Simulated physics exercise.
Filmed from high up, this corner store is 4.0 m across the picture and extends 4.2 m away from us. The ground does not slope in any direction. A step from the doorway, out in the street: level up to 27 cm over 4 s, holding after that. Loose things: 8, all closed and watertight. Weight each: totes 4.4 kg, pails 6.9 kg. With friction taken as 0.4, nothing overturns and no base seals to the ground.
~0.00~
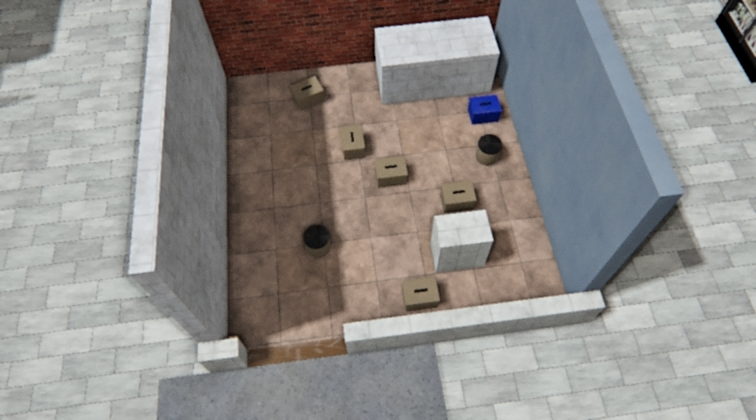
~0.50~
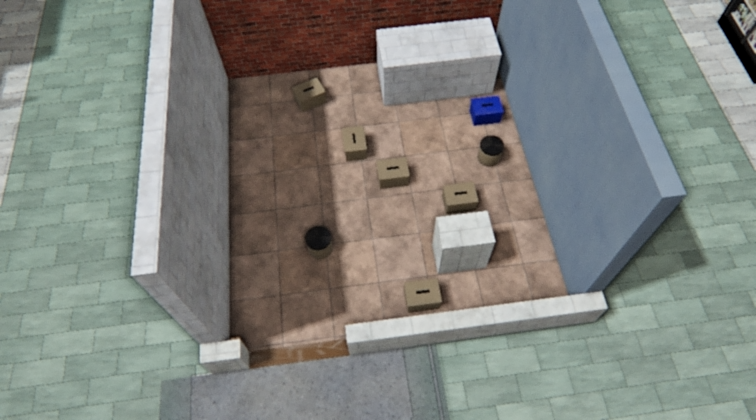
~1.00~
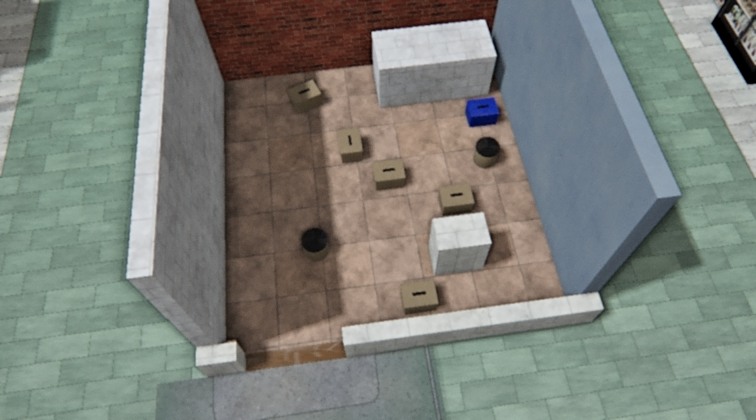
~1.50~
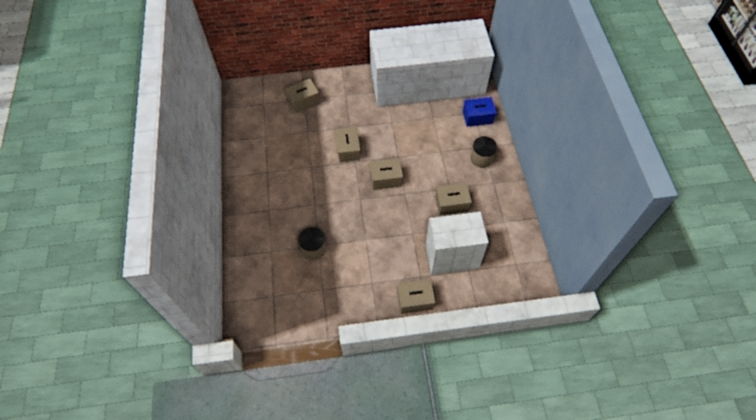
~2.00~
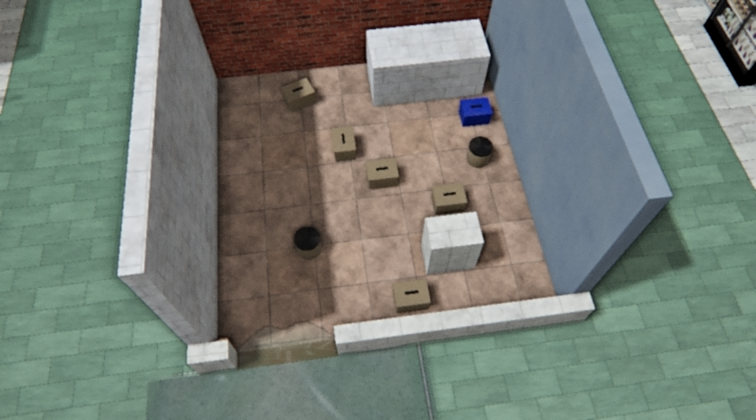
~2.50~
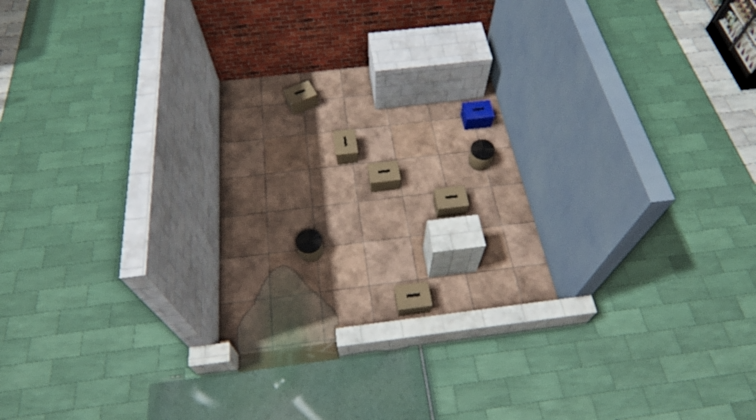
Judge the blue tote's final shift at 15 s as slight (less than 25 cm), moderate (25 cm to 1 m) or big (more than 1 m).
Big.
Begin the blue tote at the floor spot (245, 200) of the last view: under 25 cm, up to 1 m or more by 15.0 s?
What happens is it gets pushed a long way.
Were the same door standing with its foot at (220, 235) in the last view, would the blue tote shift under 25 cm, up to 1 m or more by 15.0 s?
Then the blue tote slides a little.
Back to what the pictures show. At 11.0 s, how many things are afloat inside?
At that moment 7.
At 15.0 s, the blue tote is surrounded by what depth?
I'd say around 14 cm.
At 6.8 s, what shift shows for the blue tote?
By then it has shifted roughly 20 cm.
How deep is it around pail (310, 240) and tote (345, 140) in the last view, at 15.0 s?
About 18 and 13 cm.
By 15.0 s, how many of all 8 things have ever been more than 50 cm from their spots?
Result: 8.
After 3.5 s the blue tote is near (478, 110), 0.0 m from its start, aground; 0 afloat.
After 6.8 s the blue tote is near (490, 101), 0.2 m from its start, afloat; 4 afloat.
After 11.0 s the blue tote is near (543, 286), 2.7 m from its start, afloat; 7 afloat.
After 15.0 s the blue tote is near (307, 232), 3.0 m from its start, afloat; 8 afloat.
